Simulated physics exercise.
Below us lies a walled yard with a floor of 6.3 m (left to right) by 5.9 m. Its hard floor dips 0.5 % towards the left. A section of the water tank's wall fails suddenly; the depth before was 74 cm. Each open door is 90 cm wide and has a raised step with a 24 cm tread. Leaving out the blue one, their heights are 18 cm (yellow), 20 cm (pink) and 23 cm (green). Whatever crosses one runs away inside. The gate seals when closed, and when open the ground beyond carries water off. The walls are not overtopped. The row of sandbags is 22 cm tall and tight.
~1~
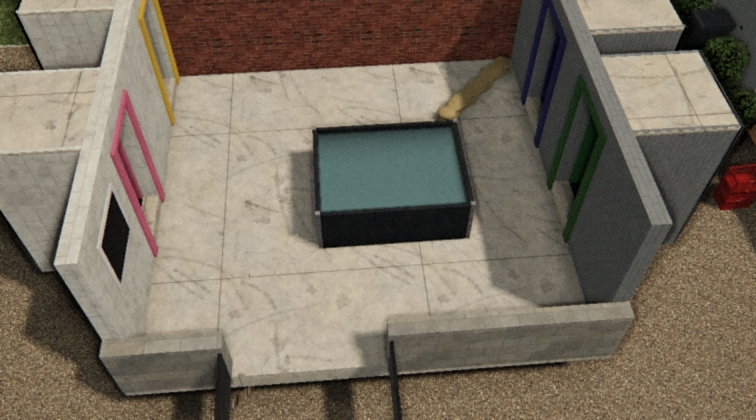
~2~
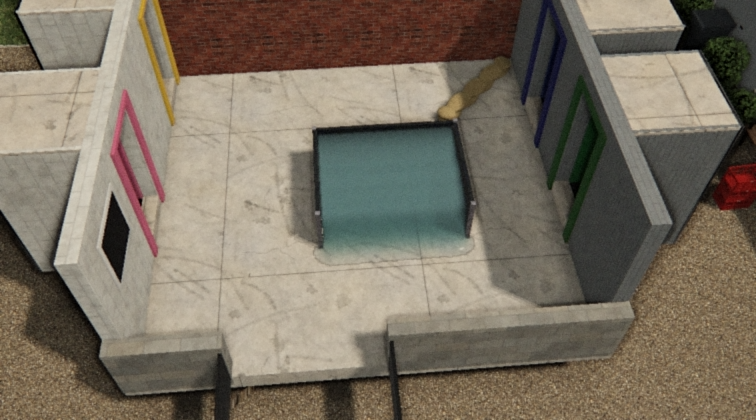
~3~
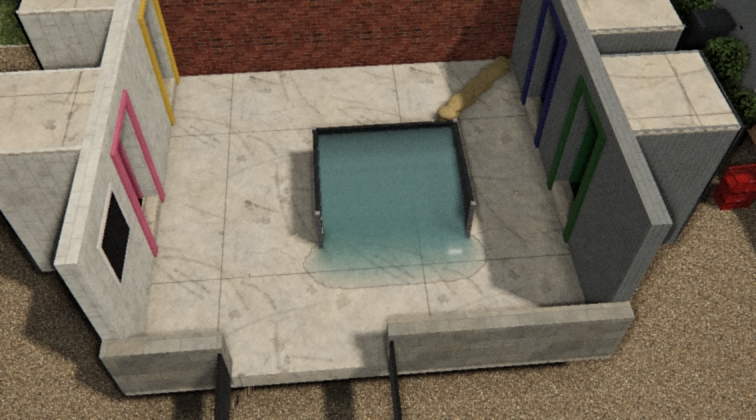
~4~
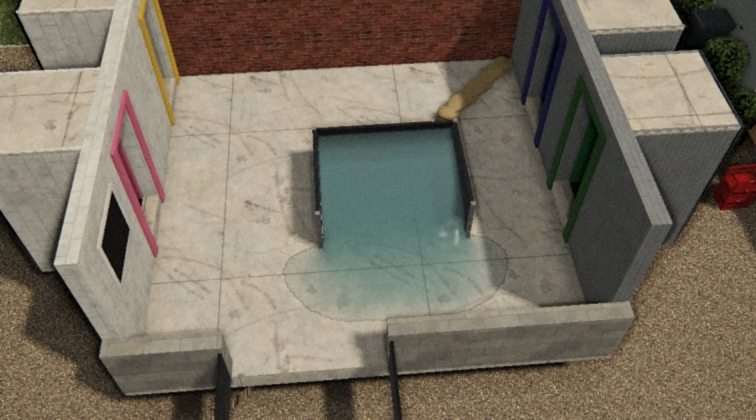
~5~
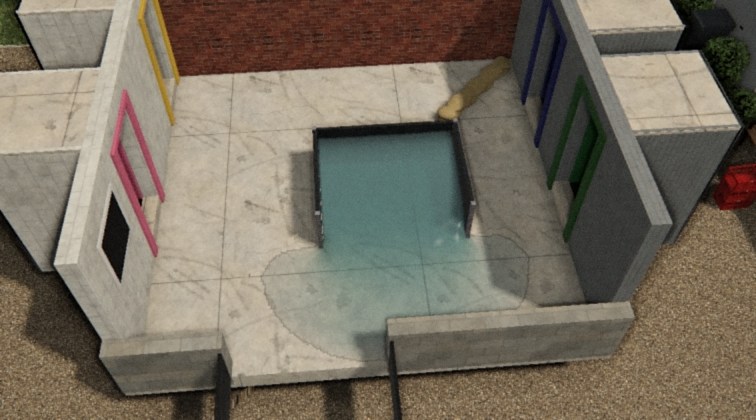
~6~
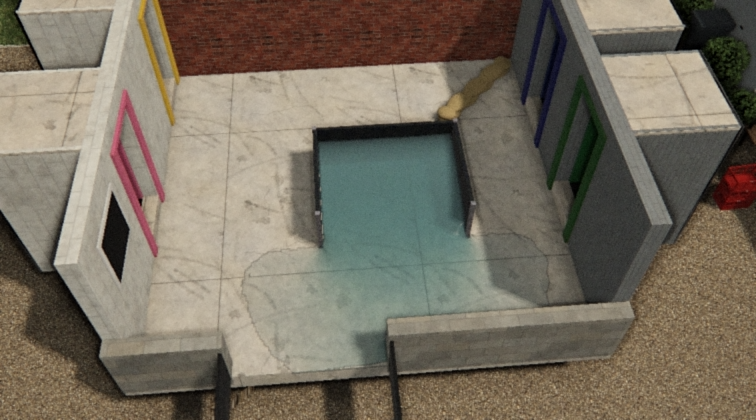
Water poured out of a dark tank in the middle of a walled yard when its front side gave way, then spread across the pale floor in a widening, rounded pool that reached the low front wall.
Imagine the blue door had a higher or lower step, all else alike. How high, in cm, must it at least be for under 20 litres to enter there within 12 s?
Close to 12 cm is just enough.
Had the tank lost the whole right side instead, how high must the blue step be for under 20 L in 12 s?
Some 22 cm.
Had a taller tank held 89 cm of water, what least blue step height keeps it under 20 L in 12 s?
Then roughly 14.5 cm.
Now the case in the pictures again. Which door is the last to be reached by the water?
The yellow one.
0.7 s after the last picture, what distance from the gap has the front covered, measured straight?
Some 3.6 m out.
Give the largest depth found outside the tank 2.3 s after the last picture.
Roughly 28 cm.
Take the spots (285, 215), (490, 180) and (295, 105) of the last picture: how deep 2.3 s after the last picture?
Roughly 0, 4 and 0 cm, in turn.
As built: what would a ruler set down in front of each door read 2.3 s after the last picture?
In cm: Yellow 0, blue 4, pink 0, green 11.
Then, 0.7 s after the last picture water covers 25 % of the floor, deepest (48 cm) near (416, 334); it has not reached the blue door.
Then, 2.3 s after the last picture water covers 40 % of the floor, deepest (28 cm) near (571, 334); 4 cm at the blue door, 0 litres in over its 20 cm step.
Then, 11.3 s after the last picture water covers 90 % of the floor, deepest (8 cm) near (168, 160); 4 cm at the blue door, 0 litres in over its 20 cm step.
At the blue door as built, the water peaked near 19 cm, 4.9 s after the last picture.
With a step of 11 cm, 28 litres would have come in within the 12 s; with 13 cm, 15 litres. So under 20 litres takes about 12 cm.
